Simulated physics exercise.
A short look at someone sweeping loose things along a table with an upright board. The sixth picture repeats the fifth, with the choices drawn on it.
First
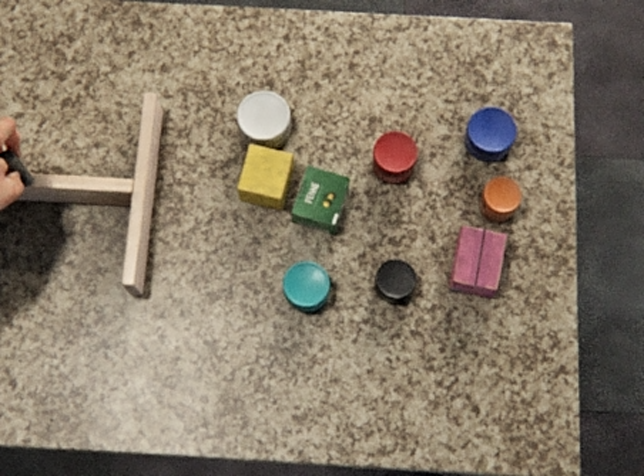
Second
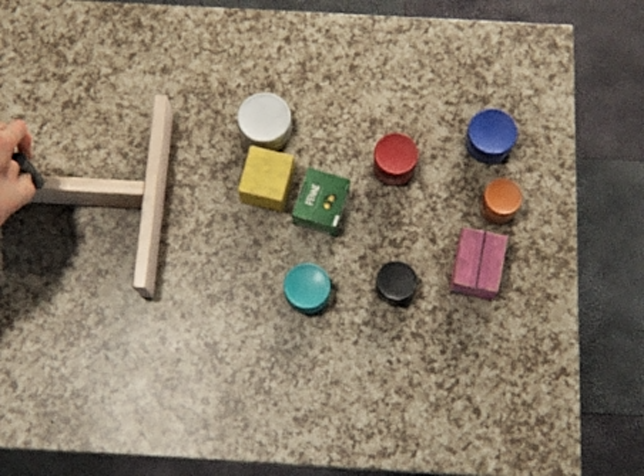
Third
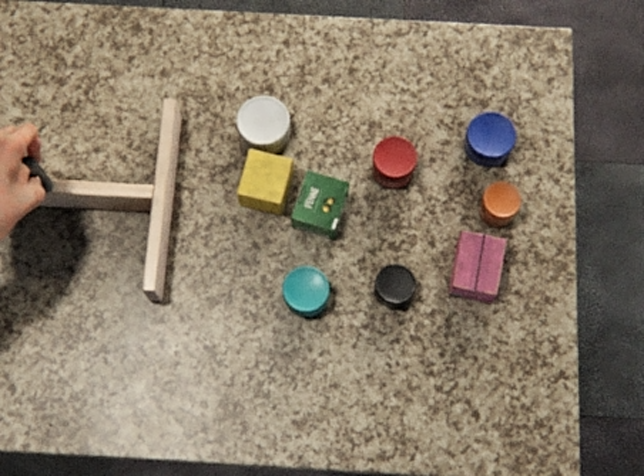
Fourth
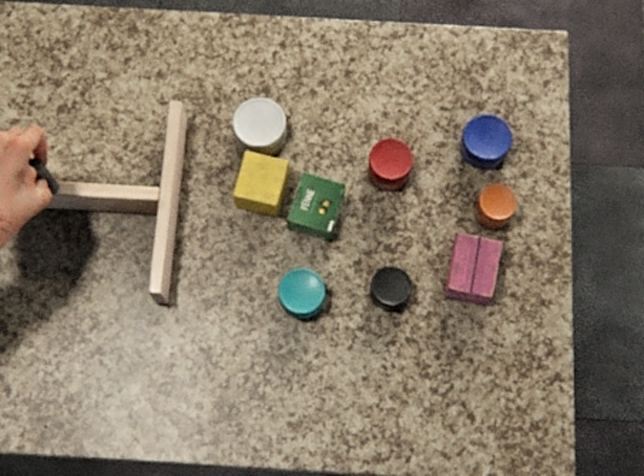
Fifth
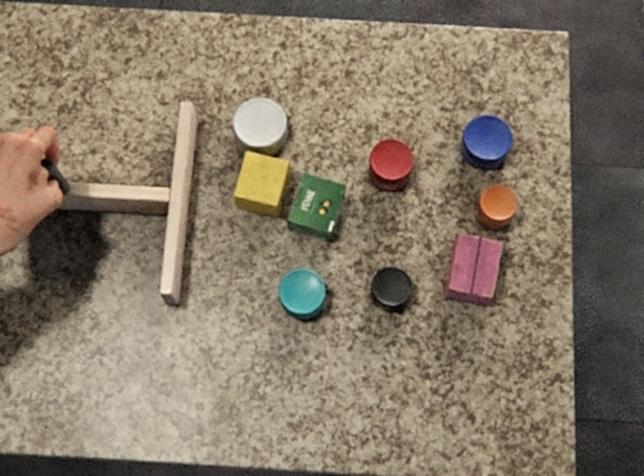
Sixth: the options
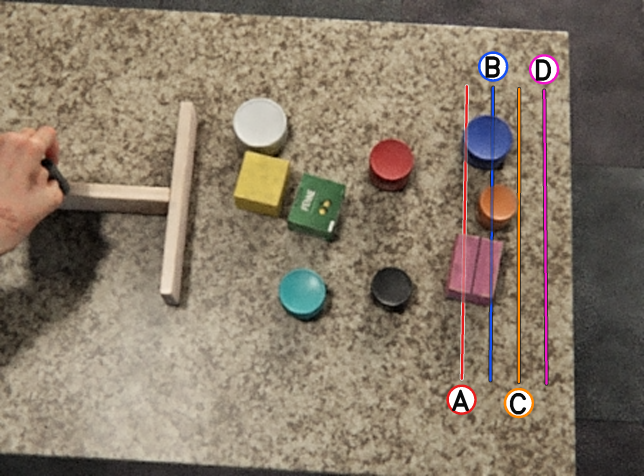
A hand slid an upright wooden board slowly to the right across a speckled table, closing some of the gap to a group of colourful jars and blocks, which stayed put without being touched.
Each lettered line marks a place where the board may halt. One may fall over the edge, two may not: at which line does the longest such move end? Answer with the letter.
At B, and not beyond.
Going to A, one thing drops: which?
It is the orange jar.
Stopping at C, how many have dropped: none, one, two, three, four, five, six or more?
Five.
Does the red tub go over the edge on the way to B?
By then, no.
On the copy, A at (465, 226); B at (492, 227); C at (519, 229); D at (545, 230).
On B. First, board (290, 201); white tub (329, 133); turquoise tub (314, 295).
Then, board (403, 208); orange jar (518, 210); blue jar (504, 136).
Finally, board (493, 213); orange jar over the edge; green packet (563, 220); one fallen.
By contrast, A is within the limit but short; C drops five; D drops six.
